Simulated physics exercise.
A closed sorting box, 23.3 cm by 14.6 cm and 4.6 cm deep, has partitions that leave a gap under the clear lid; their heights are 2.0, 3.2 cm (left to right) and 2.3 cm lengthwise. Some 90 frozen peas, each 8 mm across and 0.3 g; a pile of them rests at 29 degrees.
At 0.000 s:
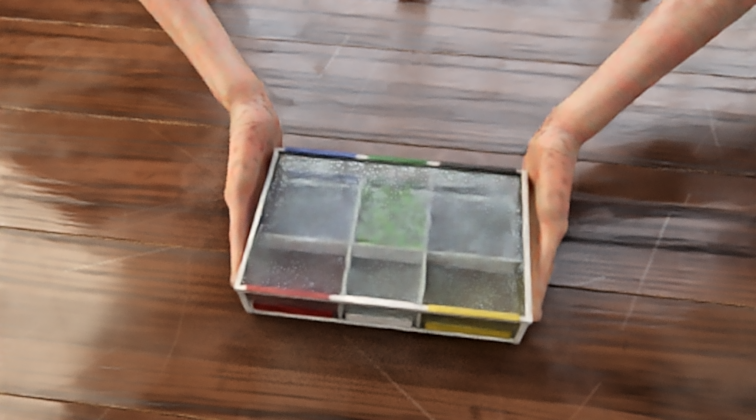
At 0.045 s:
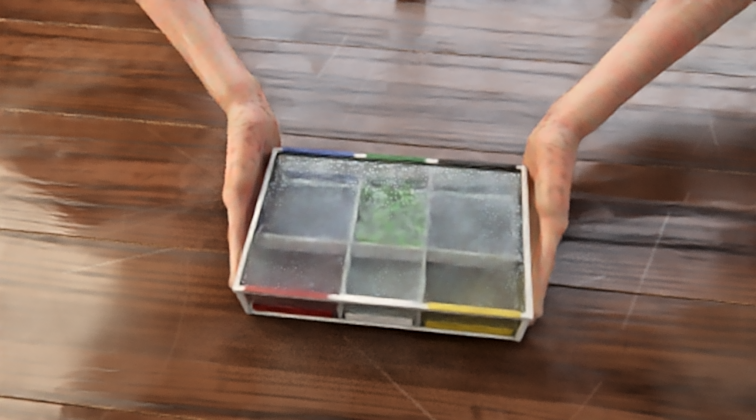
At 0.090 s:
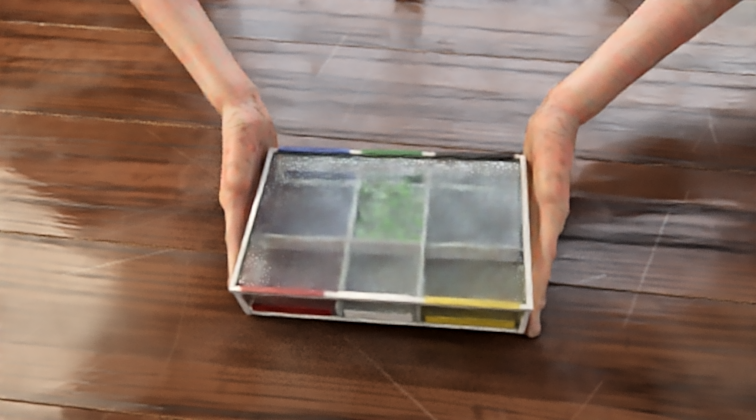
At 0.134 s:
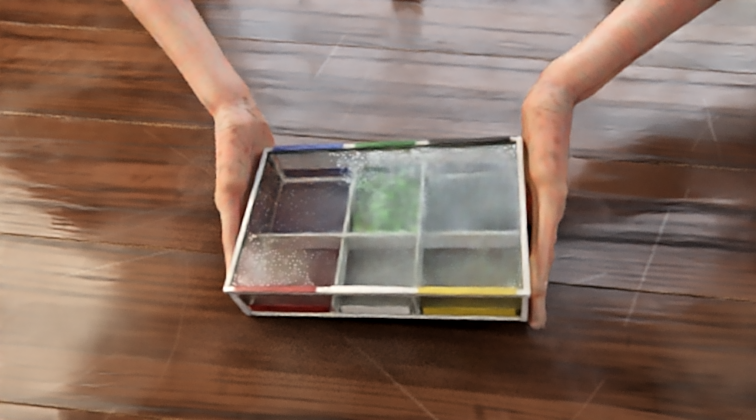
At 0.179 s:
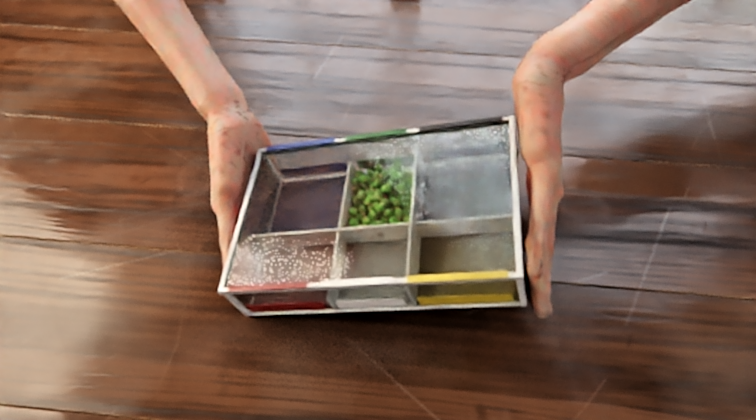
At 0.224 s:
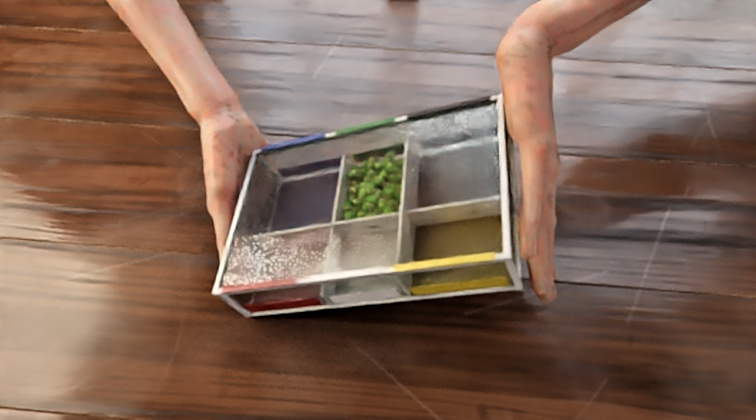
Two hands held a clear-lidded, six-part box flat above a wooden floor, then tipped it toward its front left corner, raising the right side while the green peas stayed in the back middle section.
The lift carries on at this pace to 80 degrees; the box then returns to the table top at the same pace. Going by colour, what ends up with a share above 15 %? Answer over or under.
Red under, blue over, green over, yellow under, white under, black under.
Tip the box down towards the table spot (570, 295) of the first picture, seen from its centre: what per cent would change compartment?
Some 35 per cent.
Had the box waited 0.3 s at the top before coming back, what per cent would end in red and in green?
Red 5; green 50.
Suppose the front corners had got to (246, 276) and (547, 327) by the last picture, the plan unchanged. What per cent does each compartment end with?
Red 0; blue 0; green 55; yellow 25; white 20; black 0.
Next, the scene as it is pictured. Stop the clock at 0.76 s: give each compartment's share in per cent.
Red 0; blue 20; green 80; yellow 0; white 0; black 0.
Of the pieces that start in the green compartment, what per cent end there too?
Roughly 50 per cent.
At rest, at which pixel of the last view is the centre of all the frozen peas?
At about (296, 218).
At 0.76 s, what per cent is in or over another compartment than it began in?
Roughly 20 per cent.
After 0.76 s, tilt 78 degrees; blue 20 %, green 80 %.
After 1.11 s, tilt 32 degrees; red 5 %, blue 50 %, green 45 %.
After 1.56 s, tilt 0 degrees; red 5 %, blue 50 %, green 45 %.
At rest (1.9 s), red 5 %, blue 50 %, green 45 %, yellow 0 %, white 0 %, black 0 %.
